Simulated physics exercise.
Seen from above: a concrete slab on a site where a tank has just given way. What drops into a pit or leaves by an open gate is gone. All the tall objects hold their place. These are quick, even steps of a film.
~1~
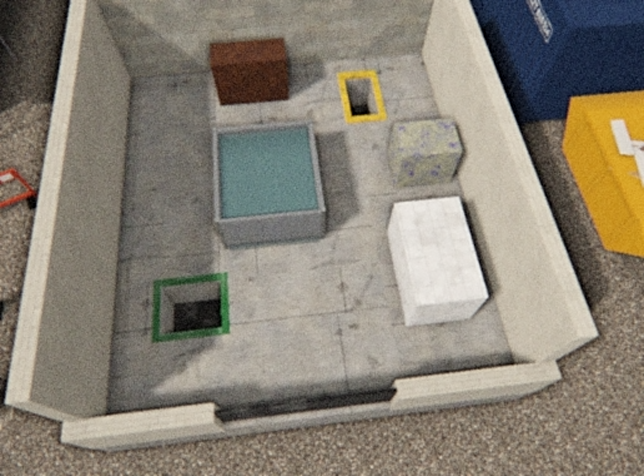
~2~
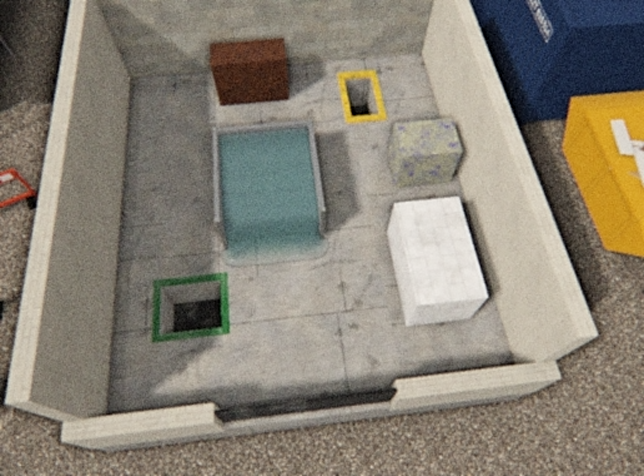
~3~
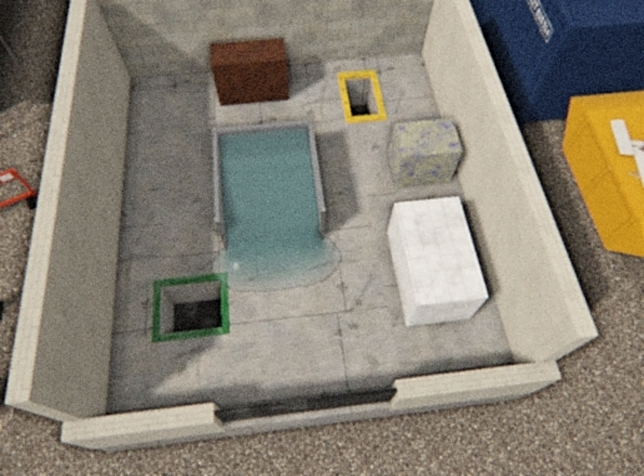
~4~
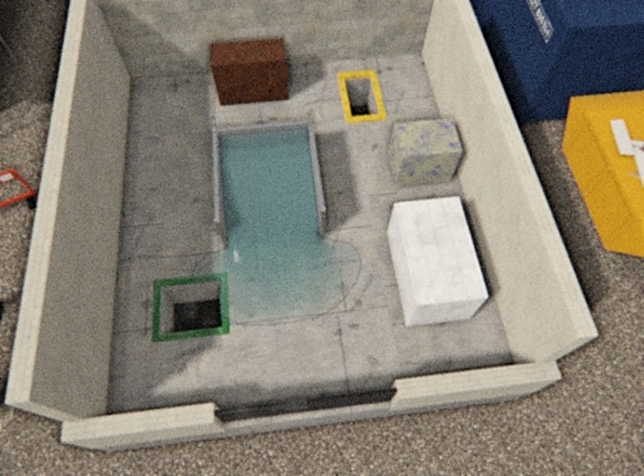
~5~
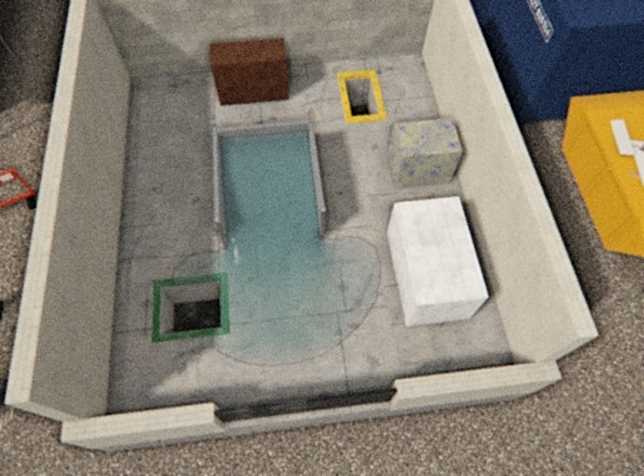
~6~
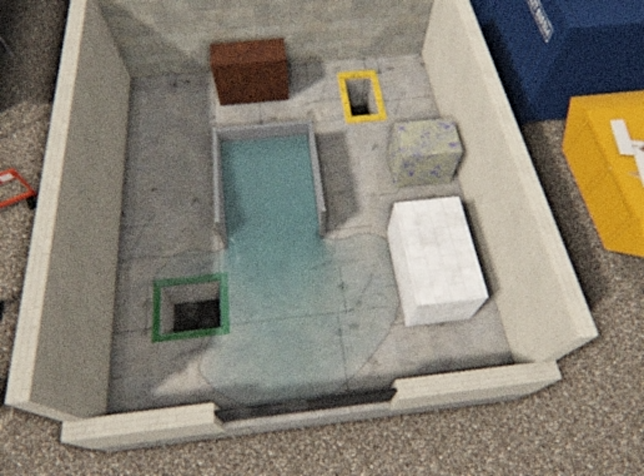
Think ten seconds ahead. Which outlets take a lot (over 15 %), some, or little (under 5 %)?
In the end: The gate takes less than 5 %; the yellow pit takes less than 5 %; the green pit takes more than 15 %.
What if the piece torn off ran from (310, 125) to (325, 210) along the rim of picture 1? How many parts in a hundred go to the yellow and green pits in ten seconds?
Per cent: Yellow 15, green 12.
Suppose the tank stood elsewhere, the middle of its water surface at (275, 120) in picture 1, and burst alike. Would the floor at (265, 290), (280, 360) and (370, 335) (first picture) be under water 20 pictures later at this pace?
One after the other: Under water, covered, wet.
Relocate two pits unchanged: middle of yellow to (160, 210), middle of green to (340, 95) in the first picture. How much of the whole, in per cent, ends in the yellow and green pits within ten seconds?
Roughly, in per cent: Yellow 10, green 8.
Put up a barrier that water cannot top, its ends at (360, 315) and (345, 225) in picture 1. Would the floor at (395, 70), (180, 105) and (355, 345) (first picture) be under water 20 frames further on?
As listed: Dry, clear, under water.
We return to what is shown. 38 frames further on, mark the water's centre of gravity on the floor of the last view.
Near (311, 254).
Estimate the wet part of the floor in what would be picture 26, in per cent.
Near 50 in a hundred.
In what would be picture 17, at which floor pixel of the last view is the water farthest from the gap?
I would point to (515, 374).
A moment on, water covers 25 % of the floor; the gate 0 %, the yellow pit 0 %, the green pit 5 %.
Next, water covers 35 % of the floor; the gate 0 %, the yellow pit 0 %, the green pit 9 %.
Then, water covers 50 % of the floor; the gate 0 %, the yellow pit 0 %, the green pit 13 %.
Later, water covers 80 % of the floor; the gate 0 %, the yellow pit 0 %, the green pit 21 %.
In the end, water covers 100 % of the floor; the gate 0 %, the yellow pit 1 %, the green pit 31 %.
